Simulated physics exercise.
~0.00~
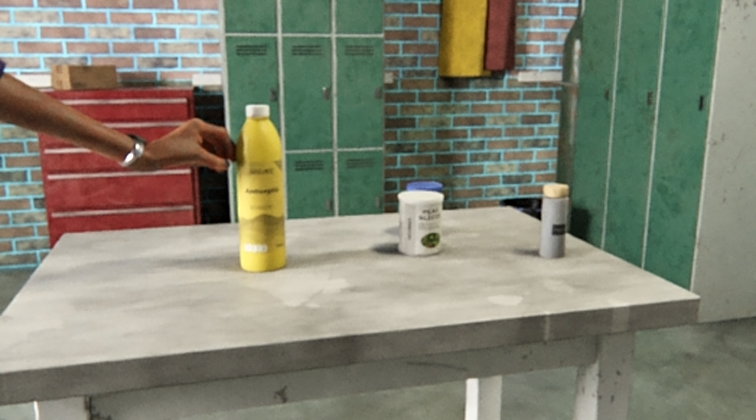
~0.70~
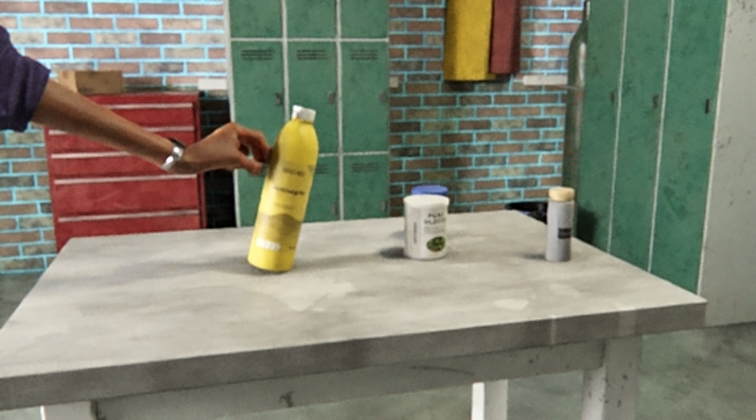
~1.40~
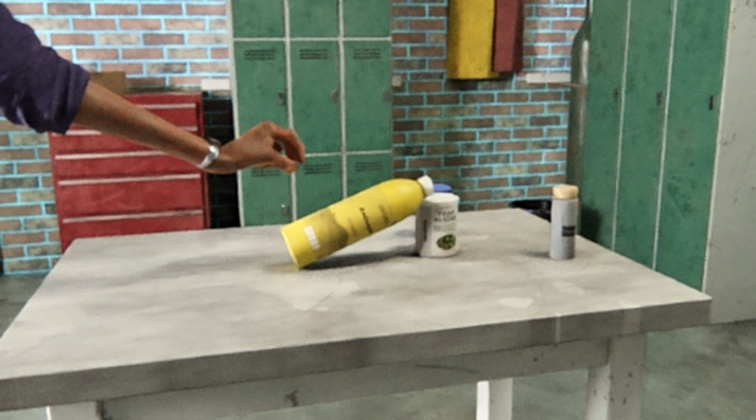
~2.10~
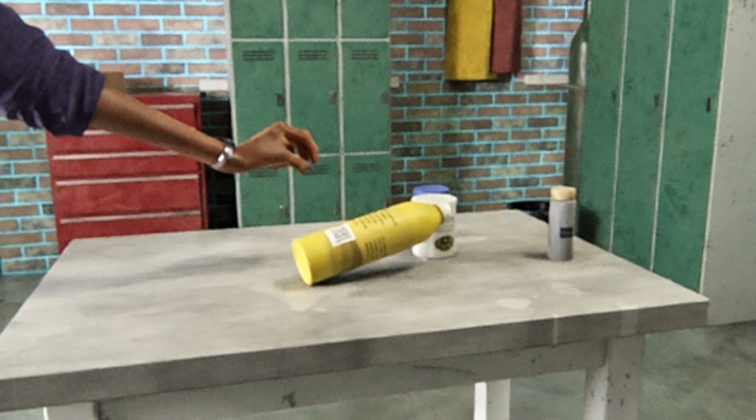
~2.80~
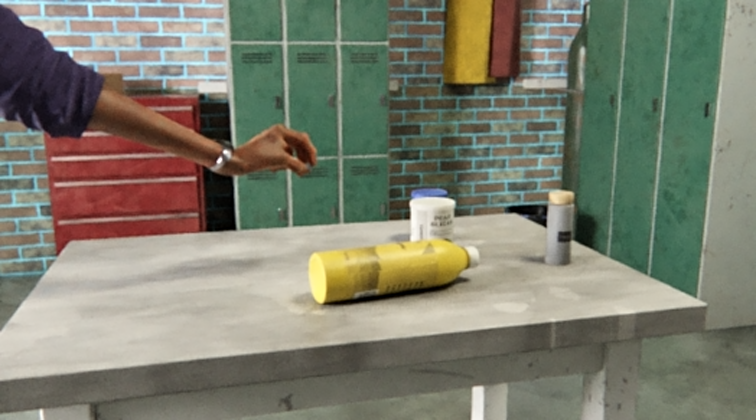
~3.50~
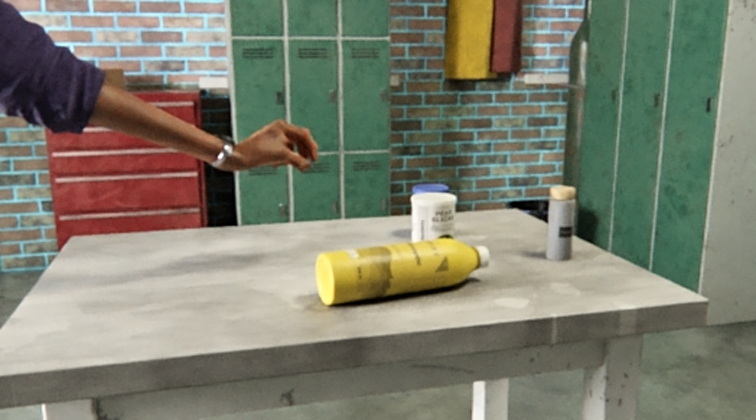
A hand pushing a tall yellow bottle rightward until it topples against a white tub, rolls forward and lies on the table.
